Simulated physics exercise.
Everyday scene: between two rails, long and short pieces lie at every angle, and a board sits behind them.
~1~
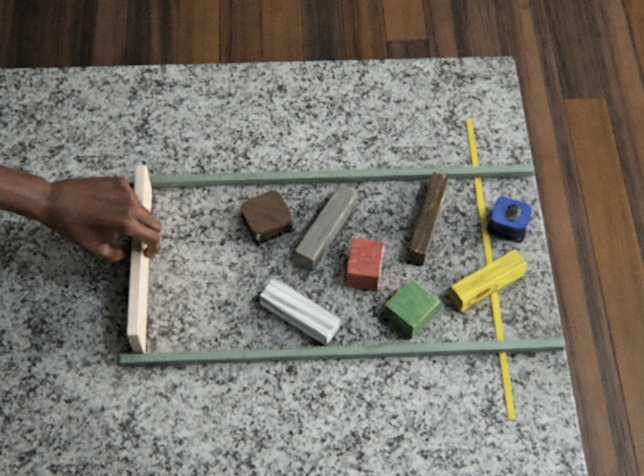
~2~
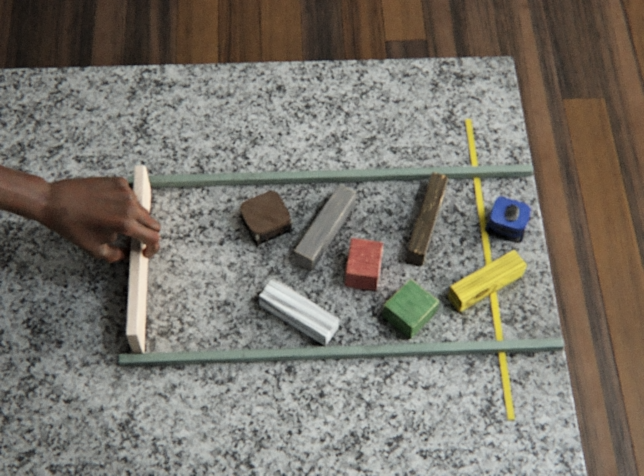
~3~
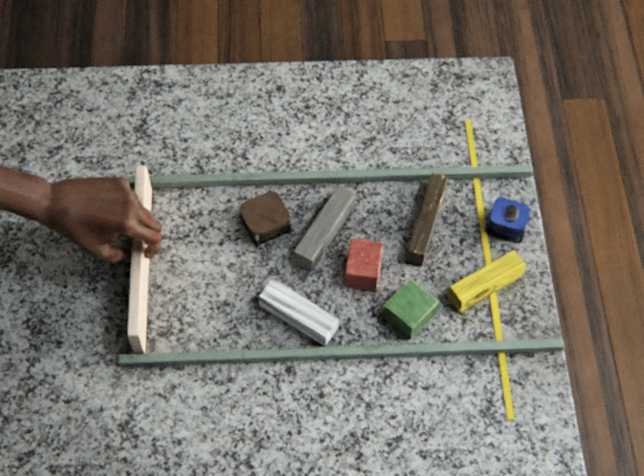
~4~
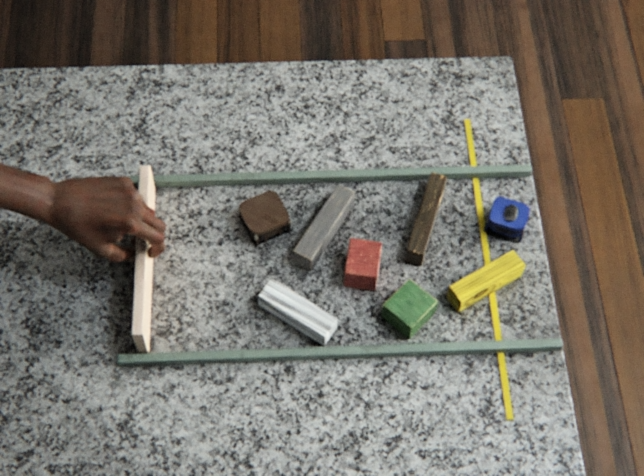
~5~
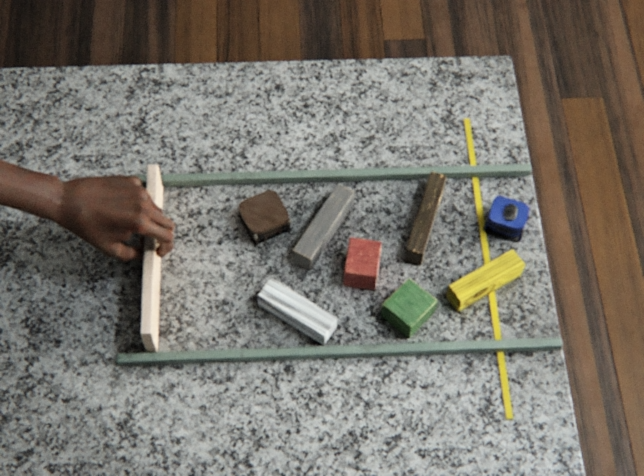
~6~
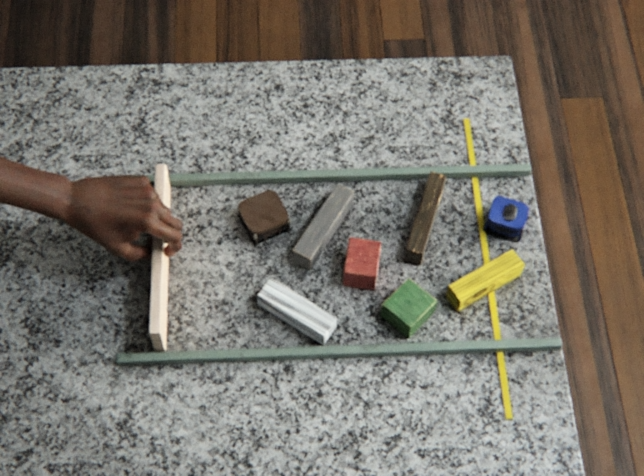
A hand slides a pale board slightly right between two rails toward scattered blocks.
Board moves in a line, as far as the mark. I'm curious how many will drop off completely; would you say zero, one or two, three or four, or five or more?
I would say three or four.
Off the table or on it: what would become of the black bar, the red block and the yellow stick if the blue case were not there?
Final state: Black bar off, red block in place, yellow stick off.
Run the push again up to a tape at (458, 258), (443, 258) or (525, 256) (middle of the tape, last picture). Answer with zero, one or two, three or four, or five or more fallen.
In order of the places: Either one or two; either one or two; five or more.
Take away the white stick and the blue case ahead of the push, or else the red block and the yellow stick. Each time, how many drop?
Counts - first: 2; second: 2.
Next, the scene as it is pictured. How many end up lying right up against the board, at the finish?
The count in contact is 3.
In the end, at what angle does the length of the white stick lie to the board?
Misalignment: Close to 35°.
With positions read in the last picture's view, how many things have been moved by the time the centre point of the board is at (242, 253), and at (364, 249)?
The first number is 1, the next one 7.
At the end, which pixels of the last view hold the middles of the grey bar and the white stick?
Answer: First (526, 232), after that (527, 301).
Soon after, none off yet; blue case at rest near (507, 219); yellow stick at rest near (485, 280); black bar at rest near (426, 218).
Then, none off yet; blue case at rest near (507, 219); yellow stick at rest near (487, 280); black bar moved a little near (446, 223).
Further on, none off yet; blue case tipped a little near (552, 224); yellow stick moved about its own width near (555, 263); black bar moved about its own width near (522, 219).
At rest, the number that fall off is three or four; fallen, green block, black bar, yellow stick and blue case.
